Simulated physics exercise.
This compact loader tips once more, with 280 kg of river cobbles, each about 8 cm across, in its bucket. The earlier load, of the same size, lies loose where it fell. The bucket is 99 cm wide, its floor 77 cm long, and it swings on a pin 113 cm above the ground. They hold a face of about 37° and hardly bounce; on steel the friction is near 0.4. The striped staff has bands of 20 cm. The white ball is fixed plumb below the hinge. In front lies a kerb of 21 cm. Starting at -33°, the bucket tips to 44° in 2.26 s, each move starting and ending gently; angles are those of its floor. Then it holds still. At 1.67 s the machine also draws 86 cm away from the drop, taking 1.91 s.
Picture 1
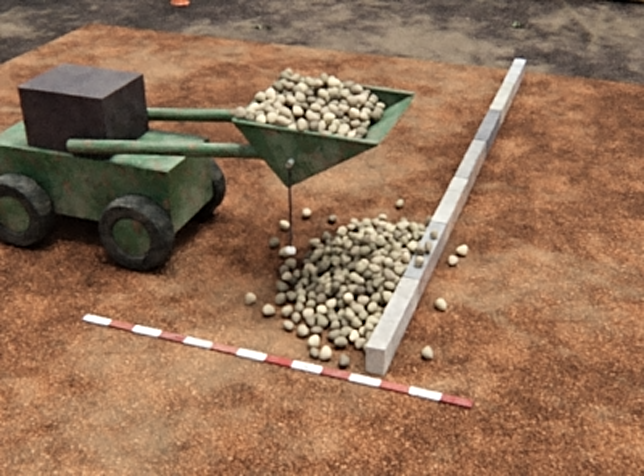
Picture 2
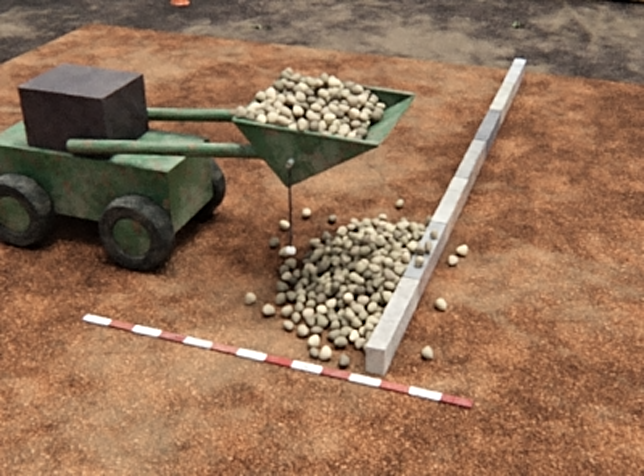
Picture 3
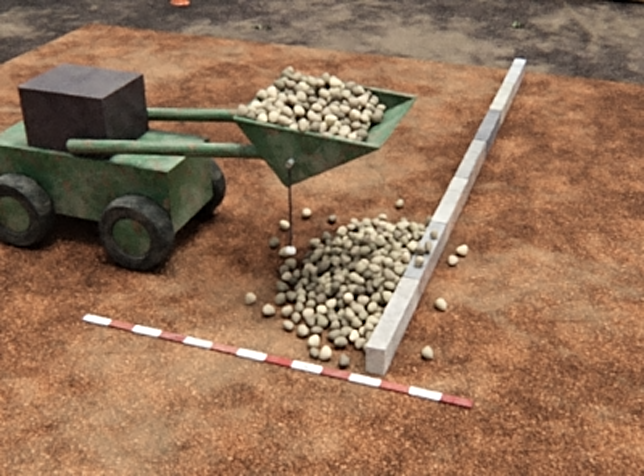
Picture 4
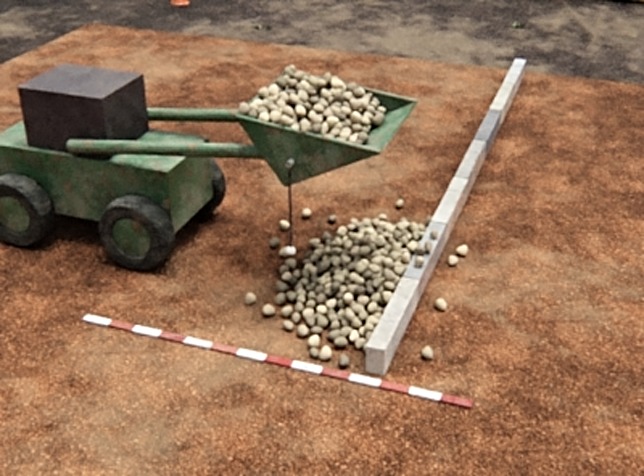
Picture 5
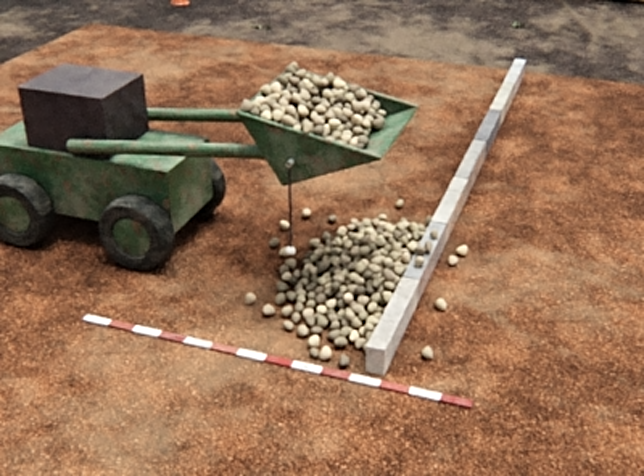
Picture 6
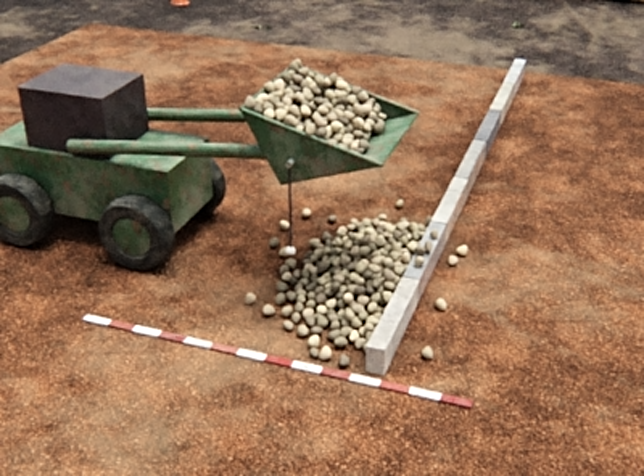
At first, a green loader on the left holds a raised bucket heaped with rounded stones above a loose pile lying against a pale kerb, behind a red-and-white striped staff. Then the bucket slowly tilts a little, its right-hand lip dipping slightly, while the stones stay heaped inside and the pile remains still.
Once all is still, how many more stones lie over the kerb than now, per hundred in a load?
Some 26 per cent is added.
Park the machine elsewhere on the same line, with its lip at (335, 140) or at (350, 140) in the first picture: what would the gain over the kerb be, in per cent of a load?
First some 0, then 5 per cent.
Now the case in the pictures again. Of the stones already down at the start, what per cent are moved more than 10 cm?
Roughly 10 per cent of them.
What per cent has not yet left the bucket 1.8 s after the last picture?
About 0 per cent.
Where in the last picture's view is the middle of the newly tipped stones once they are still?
Around (389, 265).
Then, 1.1 s after the last picture the floor is at 32°; in per cent of one load, 79 in the bucket, 120 on this side of the kerb, 1 over the kerb; the foremost stones are at (437, 266).
Then, 1.8 s after the last picture the floor is at 44°; in per cent of one load, 0 in the bucket, 176 on this side of the kerb, 24 over the kerb; the foremost stones are at (510, 287).
Then, 3.4 s after the last picture the floor is at 44°; in per cent of one load, 0 in the bucket, 173 on this side of the kerb, 27 over the kerb; the foremost stones are at (566, 285).
Then, 5.9 s after the last picture the floor is at 44°; in per cent of one load, 0 in the bucket, 173 on this side of the kerb, 27 over the kerb; the foremost stones are at (566, 285). Net gain over the kerb, 26.
